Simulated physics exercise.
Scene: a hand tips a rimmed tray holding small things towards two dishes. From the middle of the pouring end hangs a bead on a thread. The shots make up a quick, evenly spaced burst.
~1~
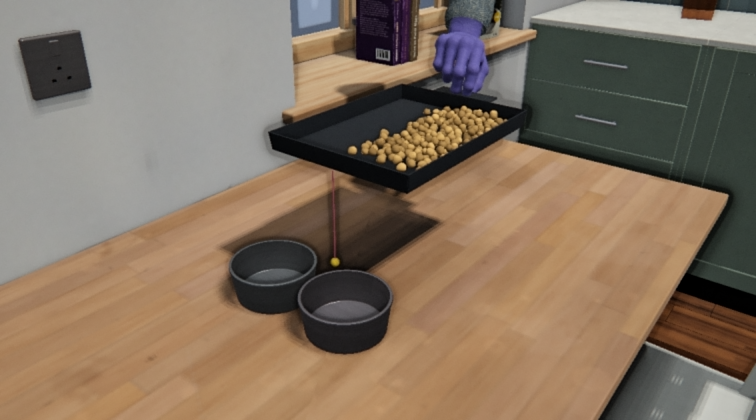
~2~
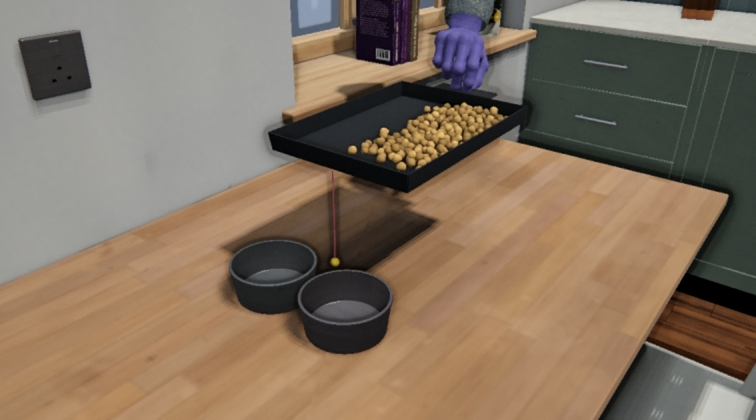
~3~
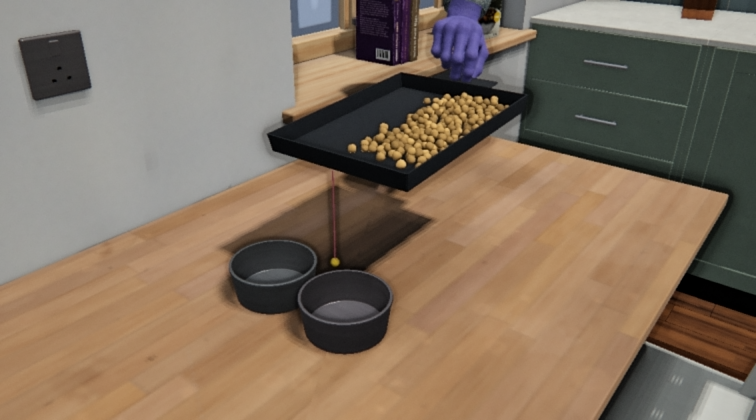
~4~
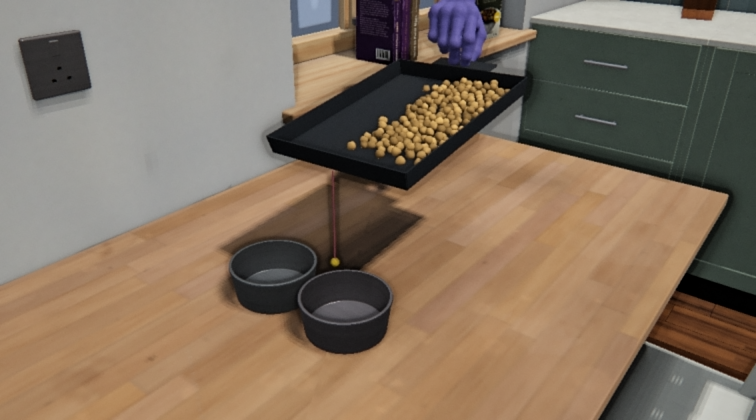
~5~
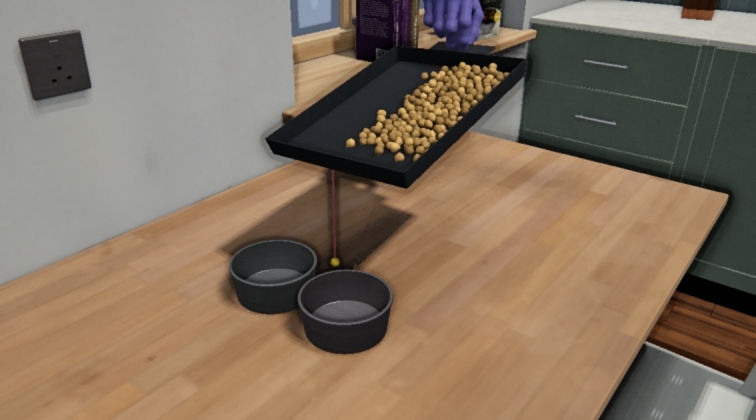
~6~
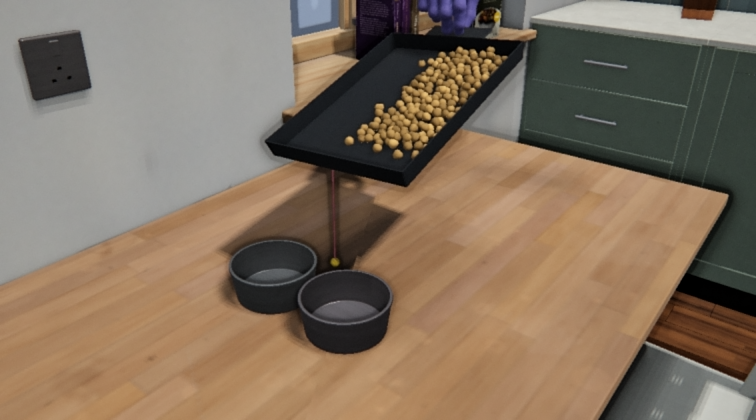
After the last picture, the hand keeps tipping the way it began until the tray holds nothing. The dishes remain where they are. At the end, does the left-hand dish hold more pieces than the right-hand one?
Yes.
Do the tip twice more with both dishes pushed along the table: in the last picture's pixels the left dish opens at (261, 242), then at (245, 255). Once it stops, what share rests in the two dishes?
In turn about 30 and about 70 percent.
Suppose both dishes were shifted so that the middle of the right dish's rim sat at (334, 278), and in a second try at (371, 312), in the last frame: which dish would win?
The left-placed dish first, the left-placed dish second.
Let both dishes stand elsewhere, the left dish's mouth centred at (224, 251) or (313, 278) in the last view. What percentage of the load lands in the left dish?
You'd get 10 in a hundred the first time and 30 in a hundred the second.
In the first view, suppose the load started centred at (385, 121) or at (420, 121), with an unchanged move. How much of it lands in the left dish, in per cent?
First case: Close to 60 %; second case: Close to 50 %.
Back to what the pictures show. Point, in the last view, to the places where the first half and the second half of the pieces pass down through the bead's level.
(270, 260) first, (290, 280) later.
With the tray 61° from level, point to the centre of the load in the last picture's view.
In the last view, the load is centred close to (336, 132).
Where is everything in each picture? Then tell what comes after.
In the first picture, corners of the pouring end at (272, 132) and (408, 173), level; middle of the load at (442, 136), dried chickpeas; left dish at (243, 292); right dish at (315, 331); bead on its thread at (335, 262).
In the second picture, corners of the pouring end at (271, 132) and (408, 173), level; middle of the load at (442, 133).
In the third picture, corners of the pouring end at (271, 133) and (407, 172), tipped barely, lowest at the left corner; middle of the load at (442, 127).
In the fourth picture, corners of the pouring end at (270, 135) and (405, 171), tipped a little, lowest at the left corner; middle of the load at (442, 117).
In the fifth picture, corners of the pouring end at (269, 138) and (403, 170), tipped a little, lowest at the left corner; middle of the load at (440, 106).
In the sixth picture, corners of the pouring end at (268, 140) and (402, 170), tipped clearly, lowest at the left corner; middle of the load at (438, 96); left dish at (243, 292); right dish at (315, 331).
Soon after the last picture, tray tipped steeply; nearly all on the tray; a stray few in the air.
A little later, tray tipped right over; nearly all on the tray; a small part in the left dish; a stray few outside both; a stray few in the air.
Later still, tray tipped past a quarter turn; a small part in the right dish; about half in the left dish; about a third outside both; a stray few in the air.
At rest, tray tipped past a quarter turn; a small part in the right dish; about half in the left dish; about a third outside both.
